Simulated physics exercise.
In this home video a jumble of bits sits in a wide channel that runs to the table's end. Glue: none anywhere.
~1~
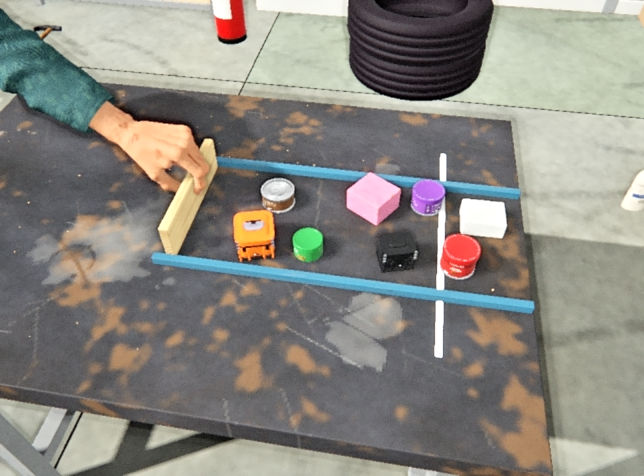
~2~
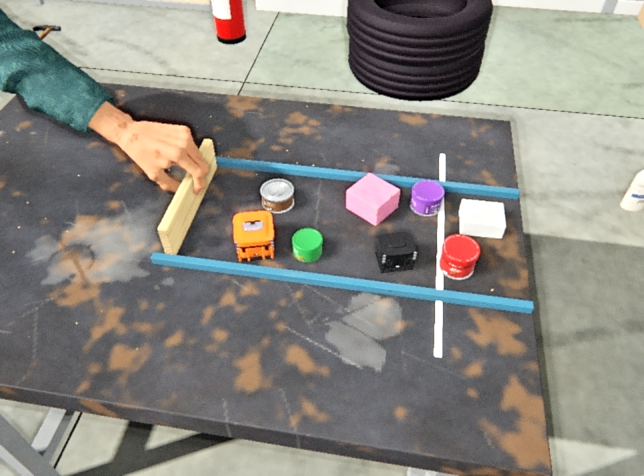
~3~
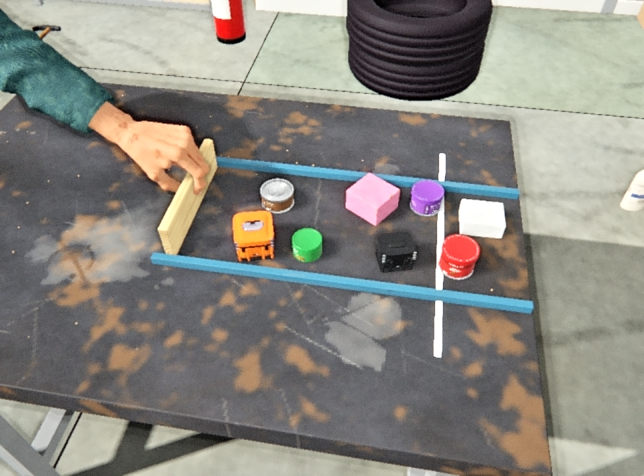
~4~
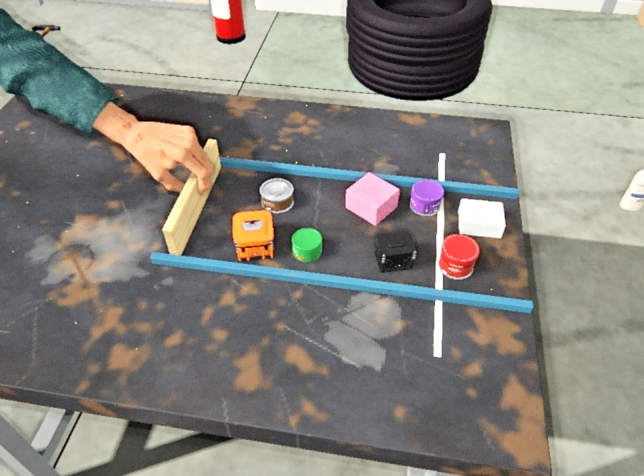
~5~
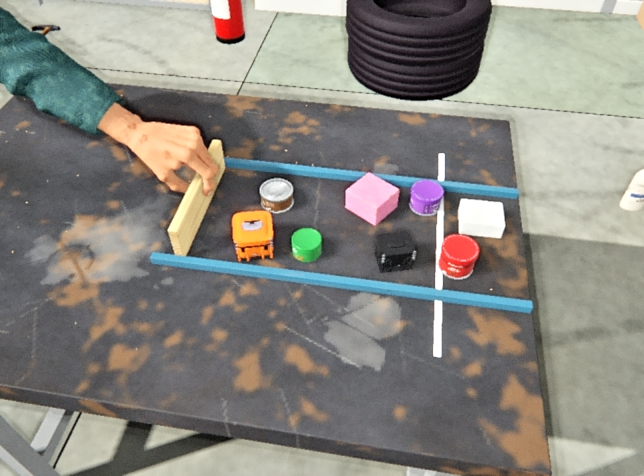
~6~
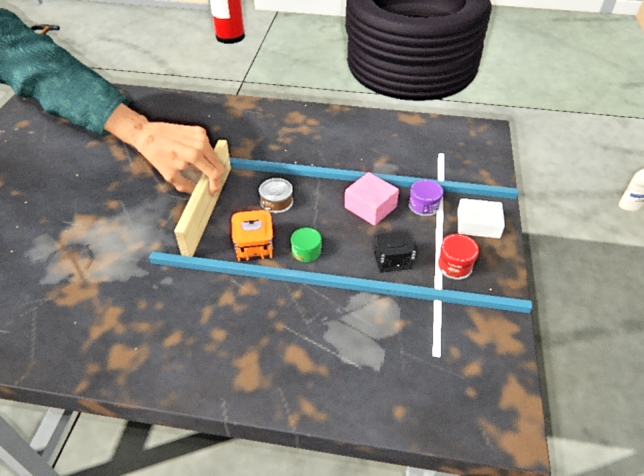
Hand sliding an upright board slightly right between blue rails on a dark table, the scattered pots and blocks staying still.
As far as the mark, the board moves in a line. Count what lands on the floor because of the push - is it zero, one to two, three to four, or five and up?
The count is one to two.
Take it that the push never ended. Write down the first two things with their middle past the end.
It goes the red pot and after it the black case.
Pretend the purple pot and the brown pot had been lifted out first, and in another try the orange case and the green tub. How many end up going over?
1 for the first case, 0 for the second.
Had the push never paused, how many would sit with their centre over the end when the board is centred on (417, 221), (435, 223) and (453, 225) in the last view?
In order: 1, 1, 2.
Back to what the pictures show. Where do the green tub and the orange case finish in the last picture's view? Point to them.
In the last picture they sit at about (494, 266) and about (460, 265).
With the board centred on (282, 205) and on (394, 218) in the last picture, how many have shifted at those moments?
Answer - first 3, then 8.
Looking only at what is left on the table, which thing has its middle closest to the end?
It's the black case that is foremost.
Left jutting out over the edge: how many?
Looks like 2 of them.
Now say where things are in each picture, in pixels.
The first frame shows white block (483, 218); red pot (459, 257); purple pot (428, 198); board (191, 195); tape (441, 238).
The second frame shows red pot (458, 257); green tub (308, 246).
The third frame shows purple pot (427, 198); orange case (254, 236).
The fourth frame shows white block (481, 218); brown pot (277, 196).
The fifth frame shows red pot (458, 257); pink block (372, 199).
The sixth frame shows white block (480, 218); red pot (457, 257); purple pot (426, 198); board (206, 196); tape (439, 238).
Soon after, none off yet; white block at rest near (480, 218); red pot at rest near (457, 257); purple pot at rest near (426, 198).
Then, none off yet; white block at rest near (480, 218); red pot at rest near (458, 257); purple pot moved a little near (443, 197).
Further on, none off yet; white block moved a little near (492, 224); red pot moved well along near (526, 264); purple pot moved well along near (476, 197).
At rest, the number that fall off is one or two; fallen, red pot.
